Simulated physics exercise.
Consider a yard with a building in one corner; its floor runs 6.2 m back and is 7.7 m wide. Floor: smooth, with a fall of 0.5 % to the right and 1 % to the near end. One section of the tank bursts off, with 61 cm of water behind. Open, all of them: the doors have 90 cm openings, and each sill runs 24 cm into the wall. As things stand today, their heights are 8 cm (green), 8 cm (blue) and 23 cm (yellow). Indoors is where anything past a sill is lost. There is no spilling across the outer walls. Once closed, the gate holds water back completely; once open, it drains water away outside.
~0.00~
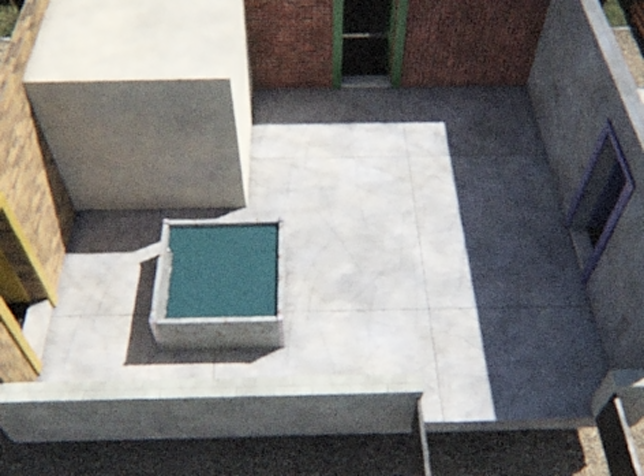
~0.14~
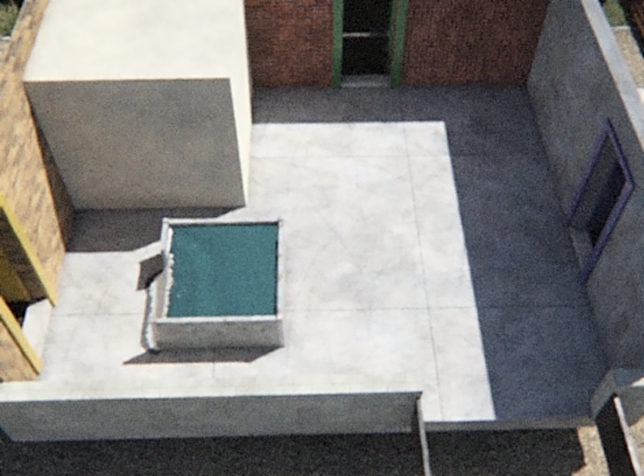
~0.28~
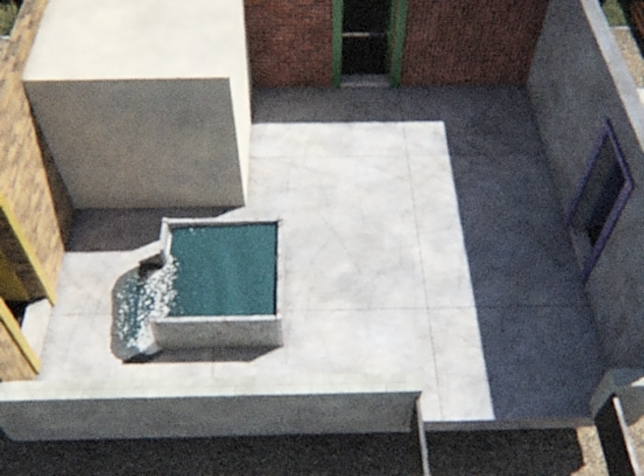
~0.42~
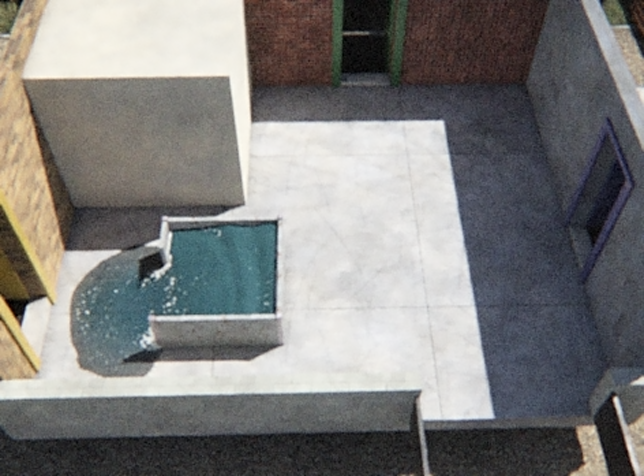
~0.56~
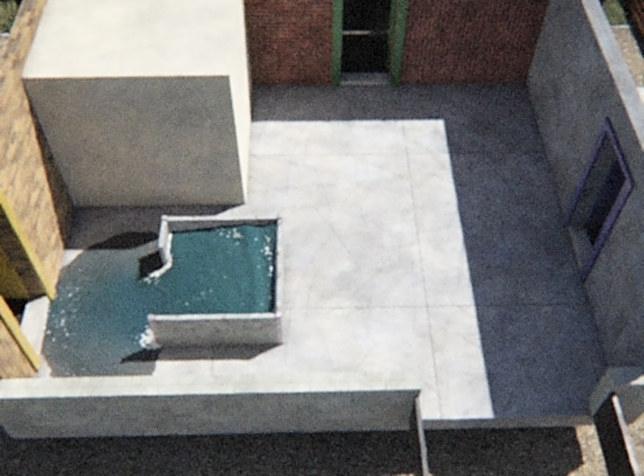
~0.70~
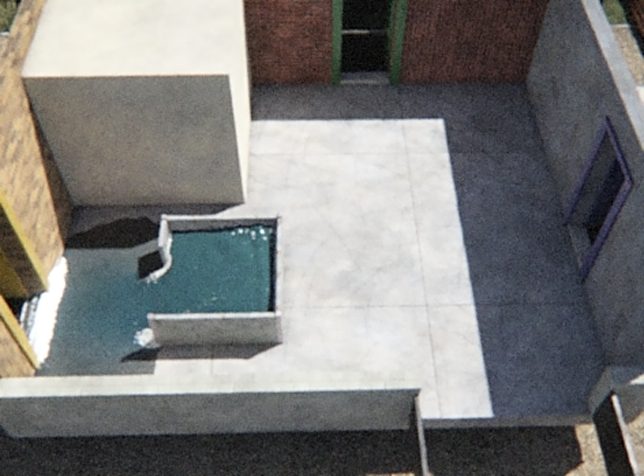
Walled yard with a square tank of teal water bursting open on its left side, water spreading across pale floor to yellow door.
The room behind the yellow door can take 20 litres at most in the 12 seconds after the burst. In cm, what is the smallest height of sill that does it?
Roughly 31 cm high.
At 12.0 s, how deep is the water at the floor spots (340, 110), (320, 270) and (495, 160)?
In that order: 0, 1 and 4 cm.
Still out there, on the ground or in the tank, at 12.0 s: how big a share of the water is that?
I'd put it at about 82 per cent.
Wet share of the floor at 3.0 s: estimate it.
Approximately 25 % of it.
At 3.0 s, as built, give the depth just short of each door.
Green door 0 cm, blue door 0 cm, yellow door 20 cm.
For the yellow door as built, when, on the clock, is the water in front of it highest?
At about 1.4 s.
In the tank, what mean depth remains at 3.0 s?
About 18 cm.
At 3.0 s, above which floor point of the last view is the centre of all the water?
I'd say around (153, 305).
After 1.4 s water covers 10 % of the floor, deepest (49 cm) near (27, 408); 36 cm at the yellow door, 30 litres in over its 23 cm sill.
After 3.0 s water covers 25 % of the floor, deepest (25 cm) near (27, 408); 20 cm at the yellow door, 76 litres in over its 23 cm sill.
After 12.0 s water covers 70 % of the floor, deepest (8 cm) near (607, 397); 5 cm at the yellow door, 78 litres in over its 23 cm sill.
At the yellow door as built, the water arrived by 0.6 s and peaked near 36 cm at 1.4 s.
Run again over the same 12 s with other heights there, 57 litres in over 25.5 cm, 7 litres over 34 cm. The limit of 20 litres is kept from about 31 cm up.
